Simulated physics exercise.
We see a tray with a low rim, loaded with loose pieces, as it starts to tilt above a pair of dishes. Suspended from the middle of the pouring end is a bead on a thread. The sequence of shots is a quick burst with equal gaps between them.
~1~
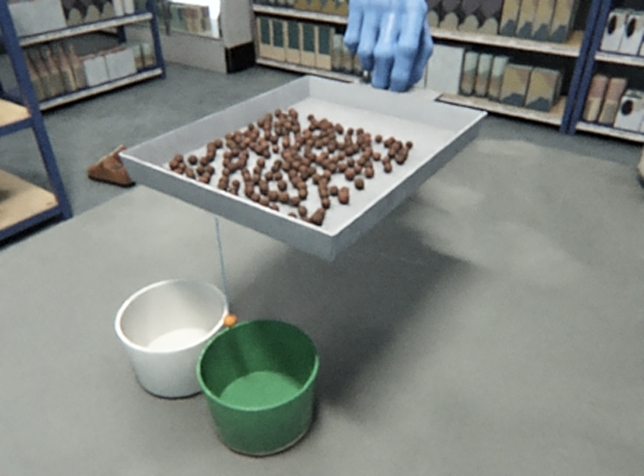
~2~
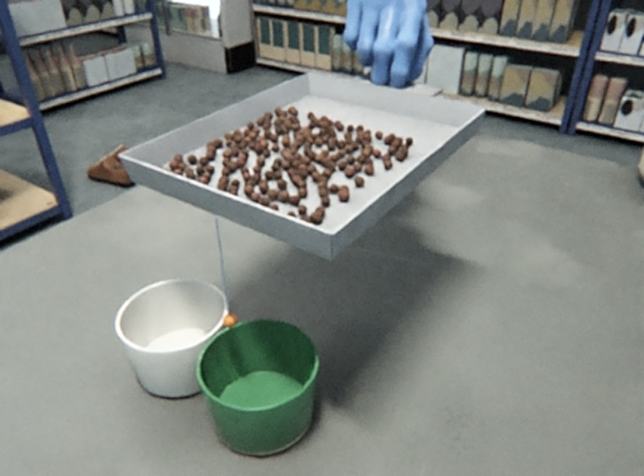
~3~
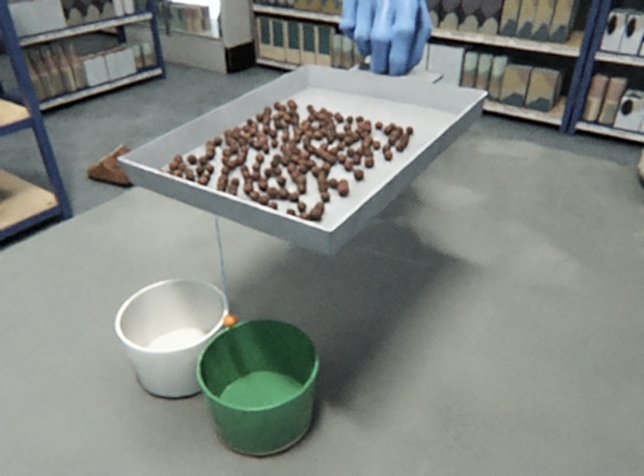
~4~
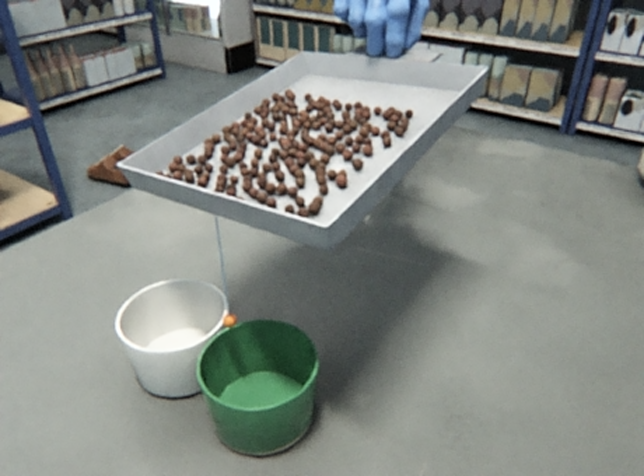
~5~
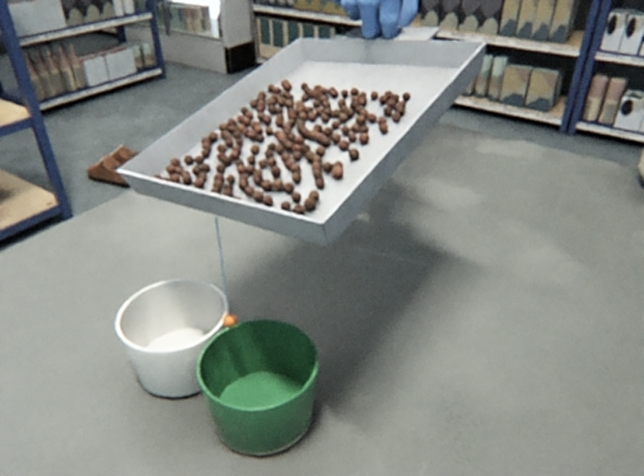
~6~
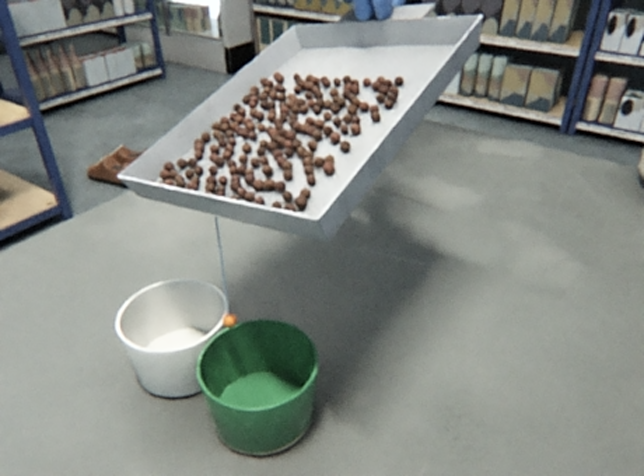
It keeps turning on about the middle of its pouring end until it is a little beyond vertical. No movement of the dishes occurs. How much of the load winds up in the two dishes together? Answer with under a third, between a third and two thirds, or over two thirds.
The two dishes together get over two thirds of it.
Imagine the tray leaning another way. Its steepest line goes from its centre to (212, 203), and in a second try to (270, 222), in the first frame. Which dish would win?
In the first case it's the dish to the left, and in the second it's the dish to the right.
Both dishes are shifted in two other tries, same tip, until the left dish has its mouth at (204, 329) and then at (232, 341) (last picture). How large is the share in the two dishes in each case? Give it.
Close to 20 in a hundred, then close to 0 in a hundred.
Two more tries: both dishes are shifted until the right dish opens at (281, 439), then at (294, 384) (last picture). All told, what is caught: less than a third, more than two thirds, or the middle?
Case one, below one third; case two, less than a third.
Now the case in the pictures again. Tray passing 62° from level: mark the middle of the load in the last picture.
In the last view the centre sits at roughly (188, 155).
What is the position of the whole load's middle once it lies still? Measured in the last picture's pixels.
(174, 354).
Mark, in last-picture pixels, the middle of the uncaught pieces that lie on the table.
(76, 344), roughly.
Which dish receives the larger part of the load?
The winner is the left-hand dish.
Shortly afterwards, tray tipped steeply; all but a few on the tray; only a few in the air.
Next, tray tipped right over; all but a few on the tray; only a few in the left dish; a little outside both; only a few in the air.
Some moments later, tray tipped past a quarter turn; the bulk in the left dish; near a quarter outside both.
In the end, tray tipped past a quarter turn; none at all in the right dish; the bulk in the left dish; near a quarter outside both.
